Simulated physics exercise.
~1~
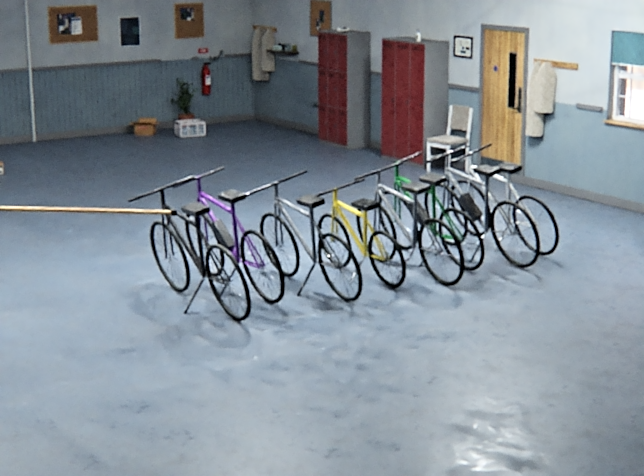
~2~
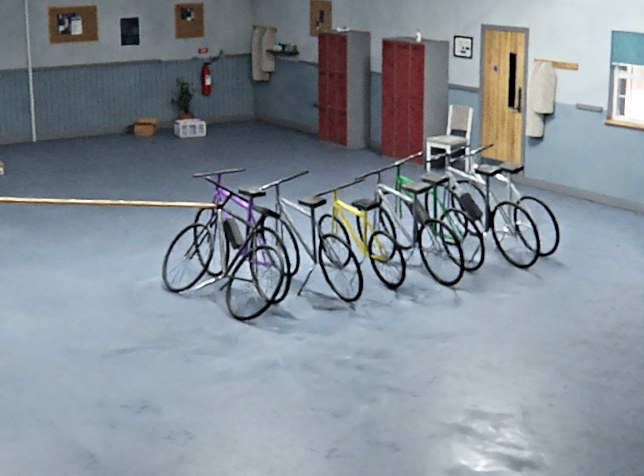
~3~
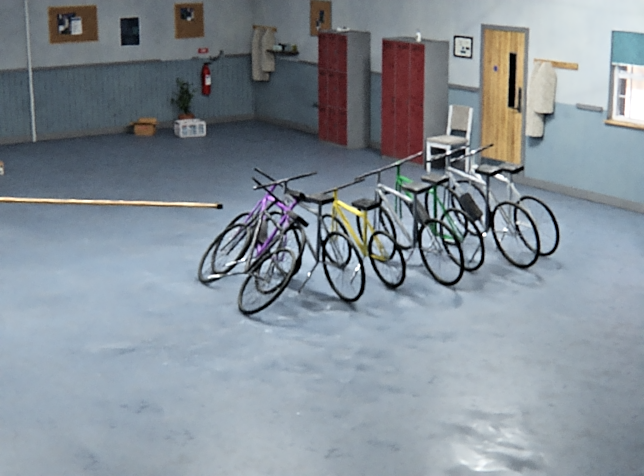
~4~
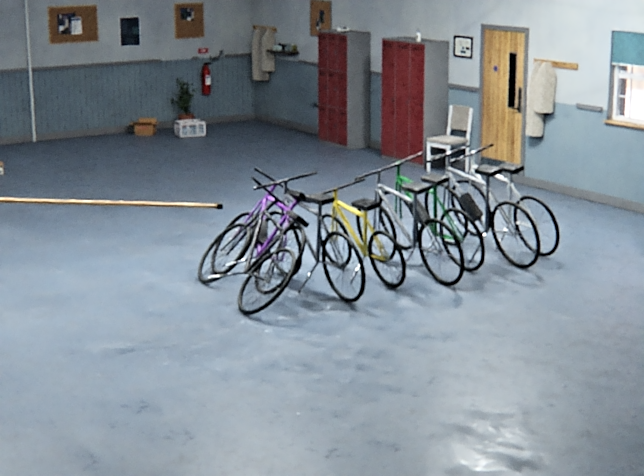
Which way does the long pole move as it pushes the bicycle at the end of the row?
The pole moves to the right, toward the row of bicycles.
